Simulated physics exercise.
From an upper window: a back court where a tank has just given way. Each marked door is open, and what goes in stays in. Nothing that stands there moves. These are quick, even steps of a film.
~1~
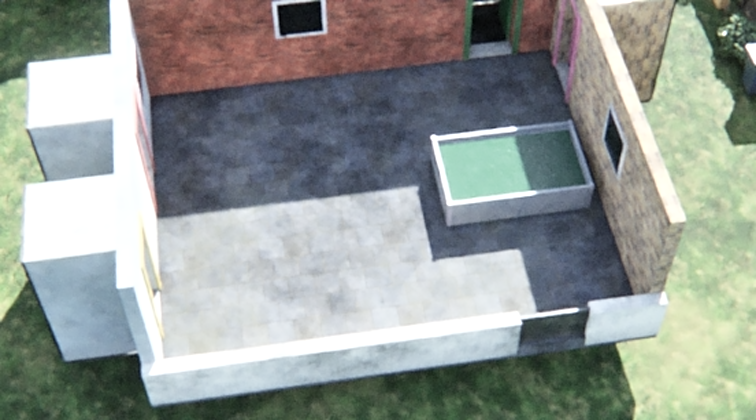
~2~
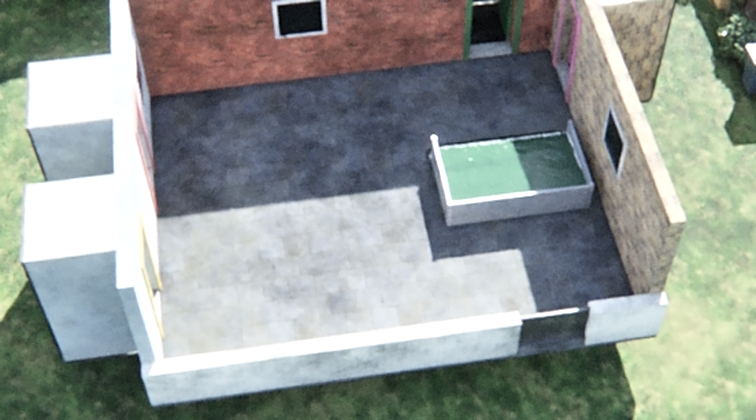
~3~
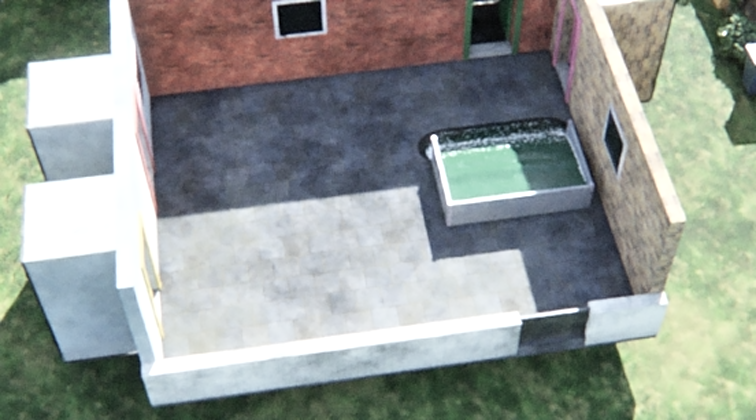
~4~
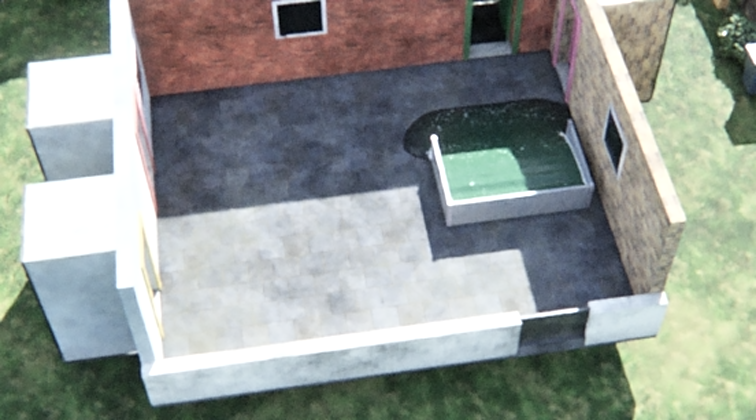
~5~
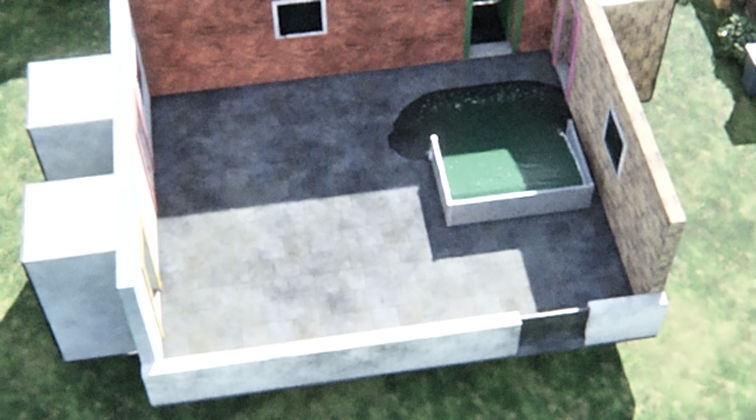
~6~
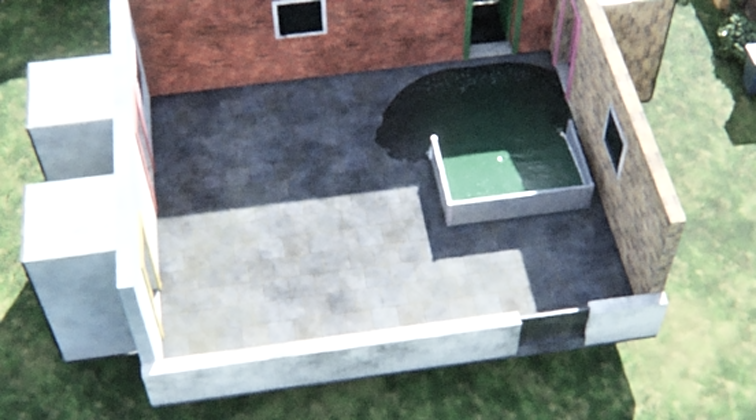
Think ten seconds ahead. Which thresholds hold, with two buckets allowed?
In the end: The green door lets in a lot; the pink door lets in a lot; the red door admits no more than that; the yellow door admits no more than that.
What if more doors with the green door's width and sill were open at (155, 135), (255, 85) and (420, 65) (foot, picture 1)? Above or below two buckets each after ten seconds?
In that order: Is under, holds, takes more.
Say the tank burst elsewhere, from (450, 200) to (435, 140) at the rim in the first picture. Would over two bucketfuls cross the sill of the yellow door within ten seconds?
The yellow door is over.
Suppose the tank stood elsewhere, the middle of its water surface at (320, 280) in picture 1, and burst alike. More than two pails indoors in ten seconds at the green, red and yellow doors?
Green door stays under; red door keeps below it; yellow door holds.
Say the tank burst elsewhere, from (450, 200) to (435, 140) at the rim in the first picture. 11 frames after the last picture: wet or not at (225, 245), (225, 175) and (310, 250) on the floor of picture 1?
One after the other: Under water, awash, under water.
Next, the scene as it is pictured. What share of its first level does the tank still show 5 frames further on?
Some 42 per cent.
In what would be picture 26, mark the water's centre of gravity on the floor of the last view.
Roughly at (450, 112).
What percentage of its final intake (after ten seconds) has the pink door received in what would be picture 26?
I make it 75 per cent.
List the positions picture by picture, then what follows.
In the first frame, the tank at (511, 164) is whole and still.
In the second frame, water pours out on the tank's far side and has run to a hidden place.
In the third frame, the front is at (423, 144), out from the gap on the tank's far side.
In the fourth frame, water pours out on the tank's far side and has run to (570, 112).
In the fifth frame, the front is at (400, 123), out from the gap on the tank's far side.
In the sixth frame, water pours out on the tank's far side and has run to (428, 78).
A moment on, water covers 20 % of the floor; the green door over two buckets in, the pink door wet at the sill, nothing in, the red door not reached, the yellow door not reached.
Next, water covers 20 % of the floor; the green door far over two buckets in, the pink door under two buckets in, the red door not reached, the yellow door not reached.
Then, water covers 30 % of the floor; the green door far over two buckets in, the pink door over two buckets in, the red door not reached, the yellow door not reached.
Later, water covers 55 % of the floor; the green door far over two buckets in, the pink door over two buckets in, the red door wet at the sill, nothing in, the yellow door not reached.
In the end, water covers 70 % of the floor; the green door far over two buckets in, the pink door over two buckets in, the red door wet at the sill, nothing in, the yellow door wet at the sill, nothing in.
